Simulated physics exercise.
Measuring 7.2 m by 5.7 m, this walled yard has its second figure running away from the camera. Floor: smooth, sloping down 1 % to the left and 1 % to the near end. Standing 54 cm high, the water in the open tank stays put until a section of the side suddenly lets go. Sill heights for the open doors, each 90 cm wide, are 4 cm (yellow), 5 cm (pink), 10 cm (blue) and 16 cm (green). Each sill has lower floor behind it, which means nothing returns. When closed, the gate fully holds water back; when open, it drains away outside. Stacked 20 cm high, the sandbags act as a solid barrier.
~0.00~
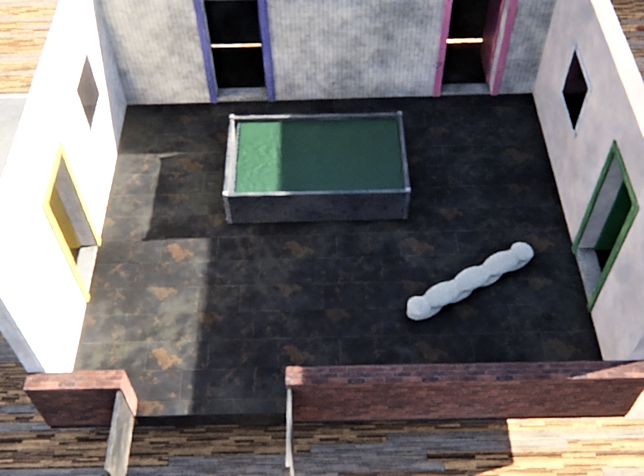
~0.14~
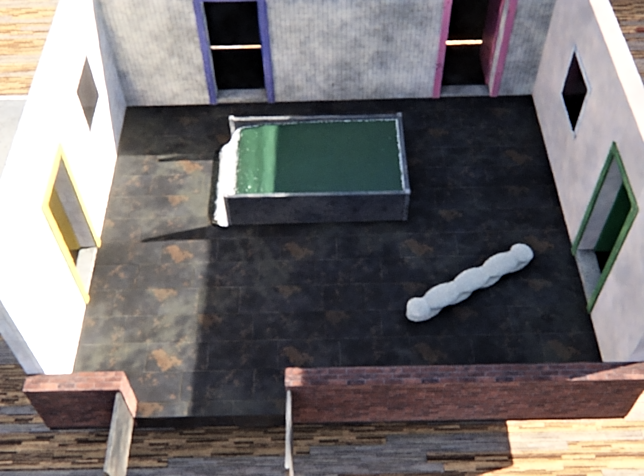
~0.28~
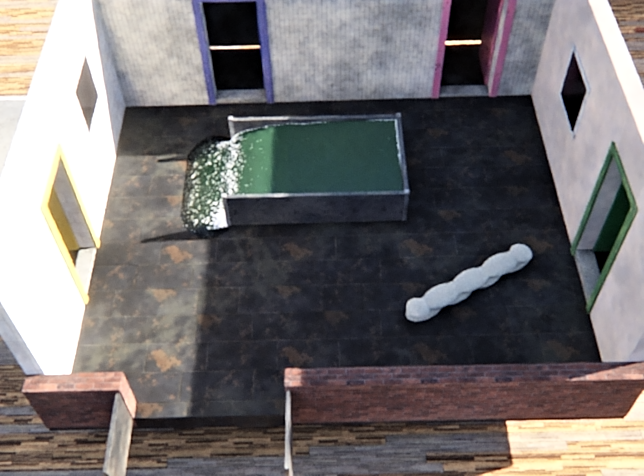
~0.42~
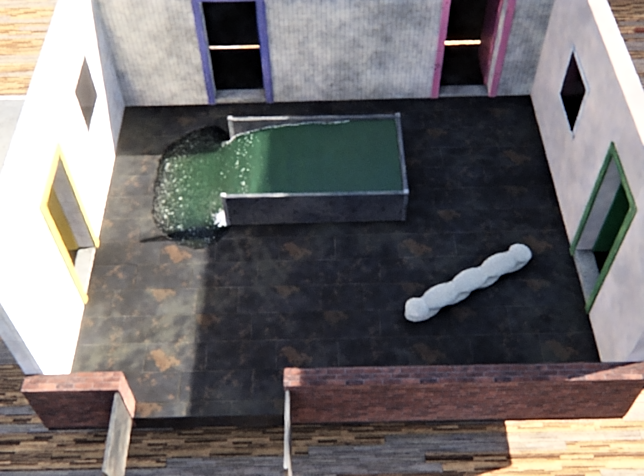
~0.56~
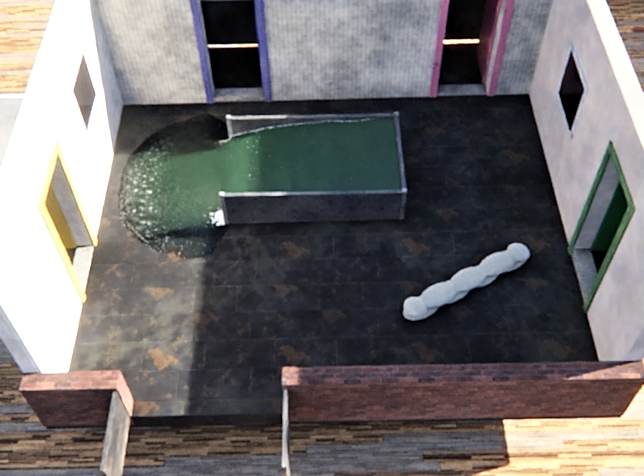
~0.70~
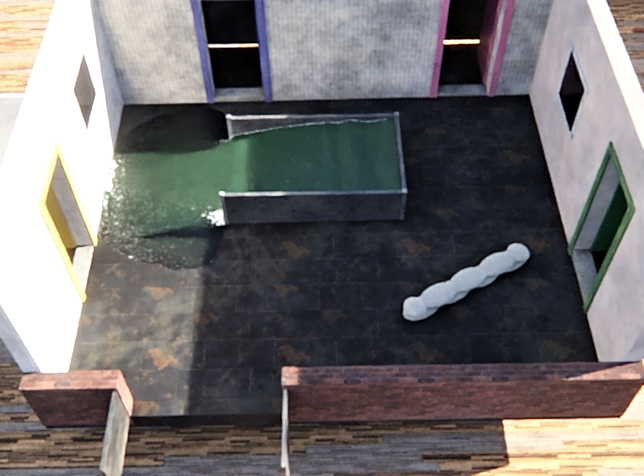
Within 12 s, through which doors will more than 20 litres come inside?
Outcome: At the yellow door the amount will overshoot the limit, at the pink door the amount will not overshoot the limit, at the blue door the amount will not overshoot the limit, at the green door the amount will not overshoot the limit.
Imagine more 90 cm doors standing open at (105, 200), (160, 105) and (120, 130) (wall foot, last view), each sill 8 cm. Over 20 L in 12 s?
Door 1: Higher; door 2: Higher; door 3: Higher.
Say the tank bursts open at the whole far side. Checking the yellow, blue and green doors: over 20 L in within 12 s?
Log - yellow: Threshold not reached, blue: Threshold topped, green: Threshold not reached.
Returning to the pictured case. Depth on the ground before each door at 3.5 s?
Centimetres: Yellow 12 / pink 0 / blue 9 / green 0.
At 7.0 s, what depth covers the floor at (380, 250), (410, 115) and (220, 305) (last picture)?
Around 0 cm, 6 cm and 2 cm, in the order given.
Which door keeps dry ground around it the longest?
Door: Green.
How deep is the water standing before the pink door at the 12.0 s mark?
About 3.0 centimetres.
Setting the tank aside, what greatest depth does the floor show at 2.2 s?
Max depth: About 40 centimetres.
After 1.4 s water covers 20 % of the floor and is deepest (36 cm) near (106, 194); yellow door 13 cm at the sill, 4 L in, pink door not reached, blue door not reached, green door not reached.
After 2.2 s water covers 20 % of the floor and is deepest (40 cm) near (123, 108); yellow door 15 cm at the sill, 41 L in, pink door not reached, blue door not reached, green door not reached.
After 3.5 s water covers 35 % of the floor and is deepest (29 cm) near (62, 400); yellow door 12 cm at the sill, 102 L in, pink door not reached, blue door 9 cm at the sill, 0 L in, green door not reached.
After 7.0 s water covers 70 % of the floor and is deepest (16 cm) near (62, 400); yellow door 7 cm at the sill, 162 L in, pink door 5 cm at the sill, 2 L in, blue door 7 cm at the sill, 0 L in, green door not reached.
After 12.0 s water covers 95 % of the floor and is deepest (10 cm) near (62, 400); yellow door 6 cm at the sill, 183 L in, pink door 3 cm at the sill, 5 L in, blue door 2 cm at the sill, 0 L in, green door 6 cm at the sill, 0 L in.
